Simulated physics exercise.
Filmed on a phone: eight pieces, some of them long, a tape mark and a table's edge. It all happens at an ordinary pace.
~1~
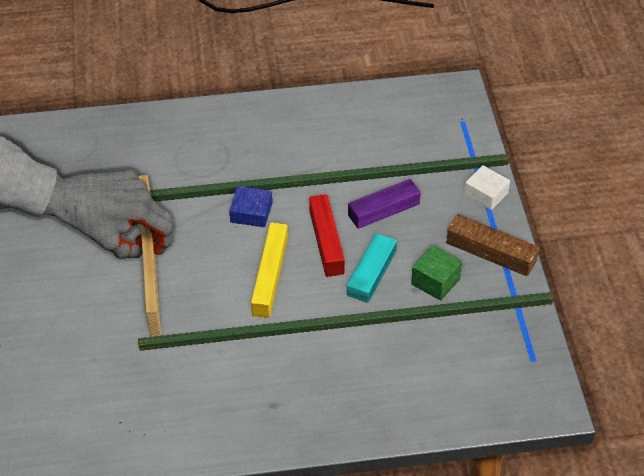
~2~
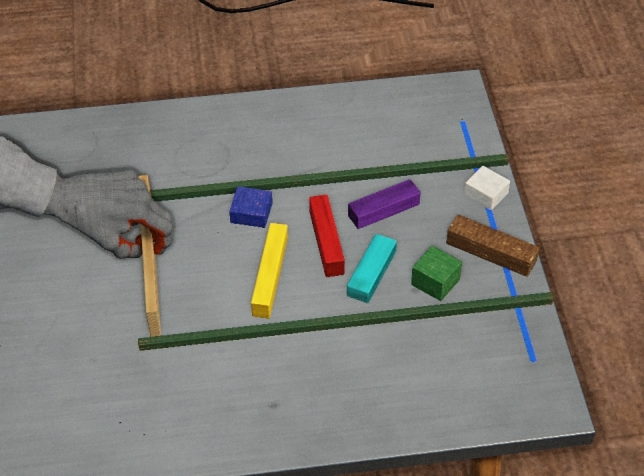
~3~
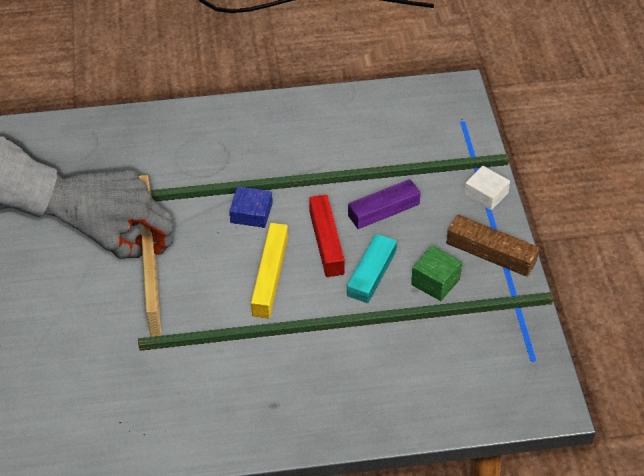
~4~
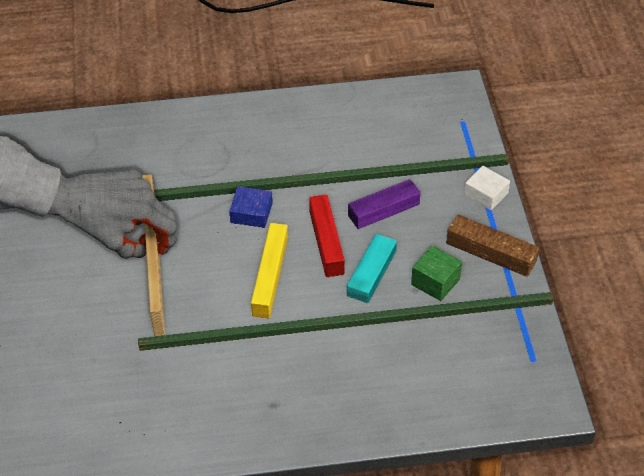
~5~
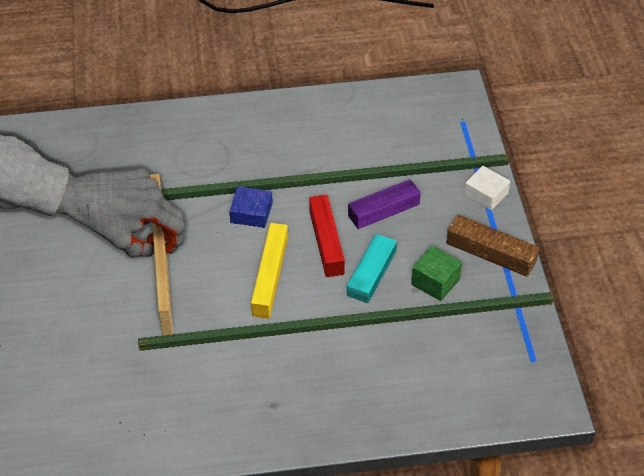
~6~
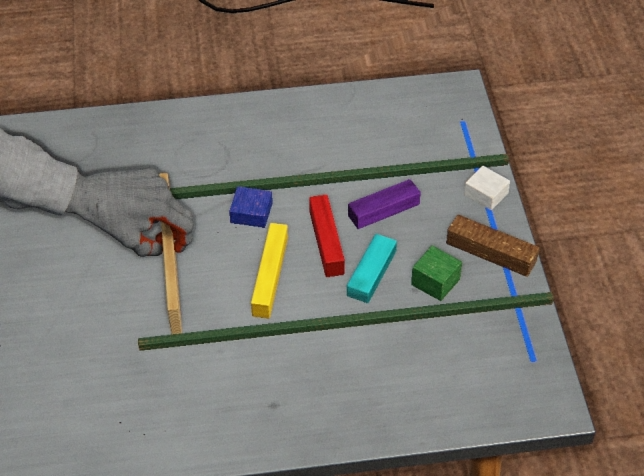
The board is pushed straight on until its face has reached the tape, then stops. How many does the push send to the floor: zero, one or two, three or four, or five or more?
In the end the number that fall off is five or more.
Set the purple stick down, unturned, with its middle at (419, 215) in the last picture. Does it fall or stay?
The purple stick falls.
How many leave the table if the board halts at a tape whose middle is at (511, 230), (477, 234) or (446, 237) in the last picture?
Down on the floor: 6, 4 and 2.
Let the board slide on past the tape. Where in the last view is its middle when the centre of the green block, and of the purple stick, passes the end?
For the green block at (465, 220), for the purple stick at (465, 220).
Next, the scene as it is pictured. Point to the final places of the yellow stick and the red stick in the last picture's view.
The yellow stick stops around (510, 244); the red stick around (530, 215).
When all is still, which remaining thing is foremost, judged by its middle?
The red stick.
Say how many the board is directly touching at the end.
2 of them.
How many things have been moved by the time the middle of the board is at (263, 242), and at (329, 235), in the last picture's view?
The counts are 2 and 5.
Early on, none off yet; white block at rest near (487, 188); brown bar at rest near (492, 245); green block at rest near (436, 273).
Finally, the number that fall off is five or more; lost, turquoise stick, purple stick, green block, brown bar and white block.
